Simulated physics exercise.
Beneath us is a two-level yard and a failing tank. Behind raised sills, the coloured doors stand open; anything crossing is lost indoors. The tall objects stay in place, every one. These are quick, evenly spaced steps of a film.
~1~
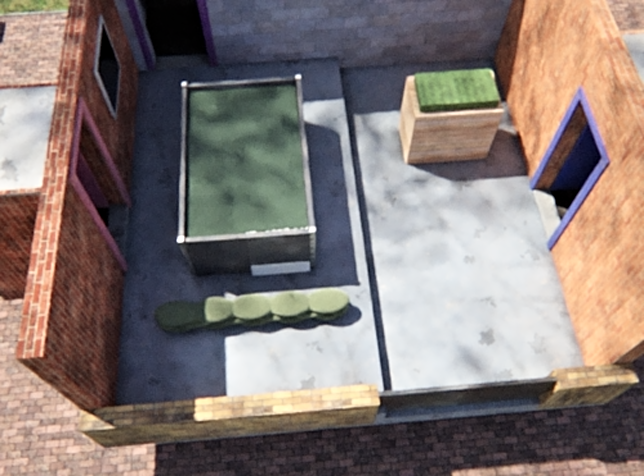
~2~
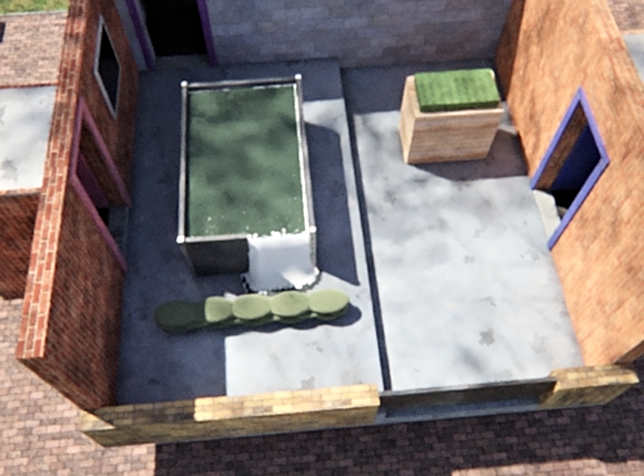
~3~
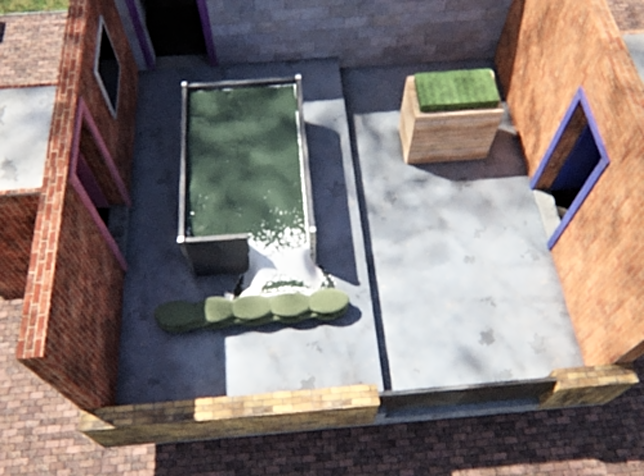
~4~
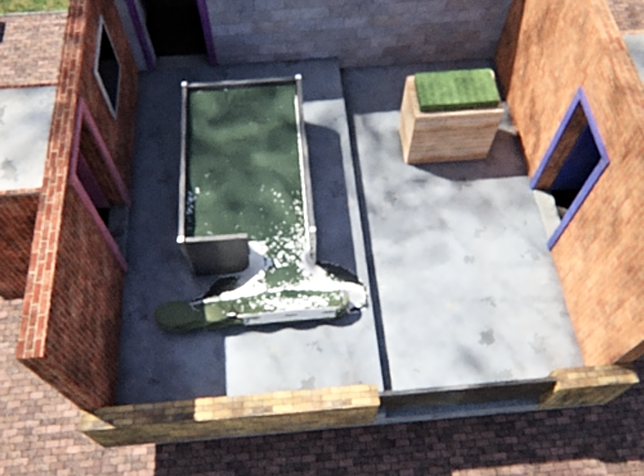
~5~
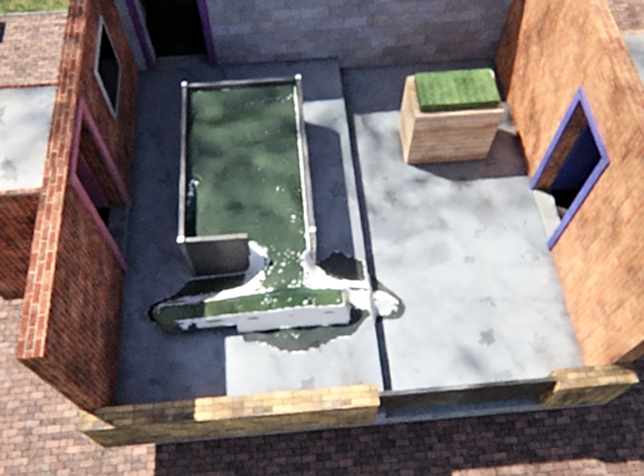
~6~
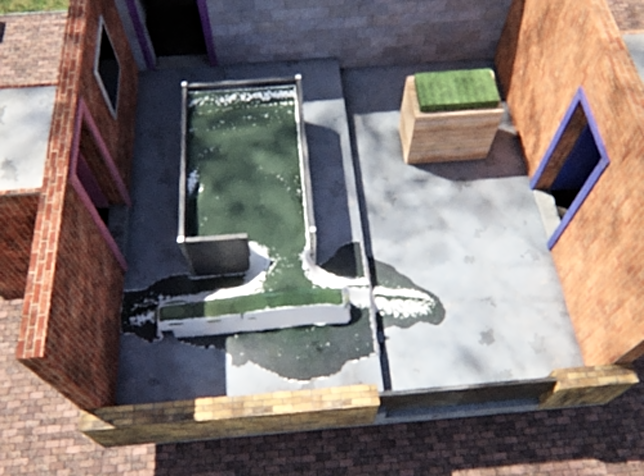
Water pours from a gap in the tank, meets the low hedge and spreads both ways.
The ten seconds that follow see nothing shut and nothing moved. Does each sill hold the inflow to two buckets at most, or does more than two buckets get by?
Purple door: Overshoots, pink door: Does not overshoot, blue door: Overshoots.
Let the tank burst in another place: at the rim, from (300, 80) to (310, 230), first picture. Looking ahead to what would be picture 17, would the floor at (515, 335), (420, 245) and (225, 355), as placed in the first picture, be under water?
Listed order gives sopping; sopping; left alone.
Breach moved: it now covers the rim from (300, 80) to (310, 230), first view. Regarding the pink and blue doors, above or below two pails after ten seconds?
The pink one ends up below, and the blue one ends up above.
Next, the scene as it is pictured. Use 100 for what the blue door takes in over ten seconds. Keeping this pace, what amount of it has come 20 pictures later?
It should be near 30 percent of the ten-second total.
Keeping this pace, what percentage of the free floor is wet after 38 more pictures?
That comes to about 85 per cent.
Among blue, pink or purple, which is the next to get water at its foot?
The pink door.
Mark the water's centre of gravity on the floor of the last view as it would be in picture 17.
Somewhere near (273, 240).
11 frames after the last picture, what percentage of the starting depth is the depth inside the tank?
My reading is roughly 58 in a hundred.
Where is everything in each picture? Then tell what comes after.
The first frame shows the tank at (245, 157) is whole and still.
In the second frame, water pours out at (281, 253) and has run to (251, 288).
In the third frame, the front is at (238, 306), out from the gap at (281, 255).
In the fourth frame, water pours out at (281, 256) and has run to (192, 310).
In the fifth frame, the front is at (155, 317), out from the gap at (281, 256).
In the sixth frame, water pours out at (281, 256) and has run to (122, 324).
A moment on, water covers 45 % of the floor; the purple door not reached, the pink door wet at the sill, nothing in, the blue door not reached.
Next, water covers 60 % of the floor; the purple door not reached, the pink door wet at the sill, nothing in, the blue door over two buckets in.
Then, water covers 70 % of the floor; the purple door under two buckets in, the pink door under two buckets in, the blue door over two buckets in.
Later, water covers 85 % of the floor; the purple door far over two buckets in, the pink door under two buckets in, the blue door far over two buckets in.
In the end, water covers 90 % of the floor; the purple door far over two buckets in, the pink door under two buckets in, the blue door far over two buckets in.
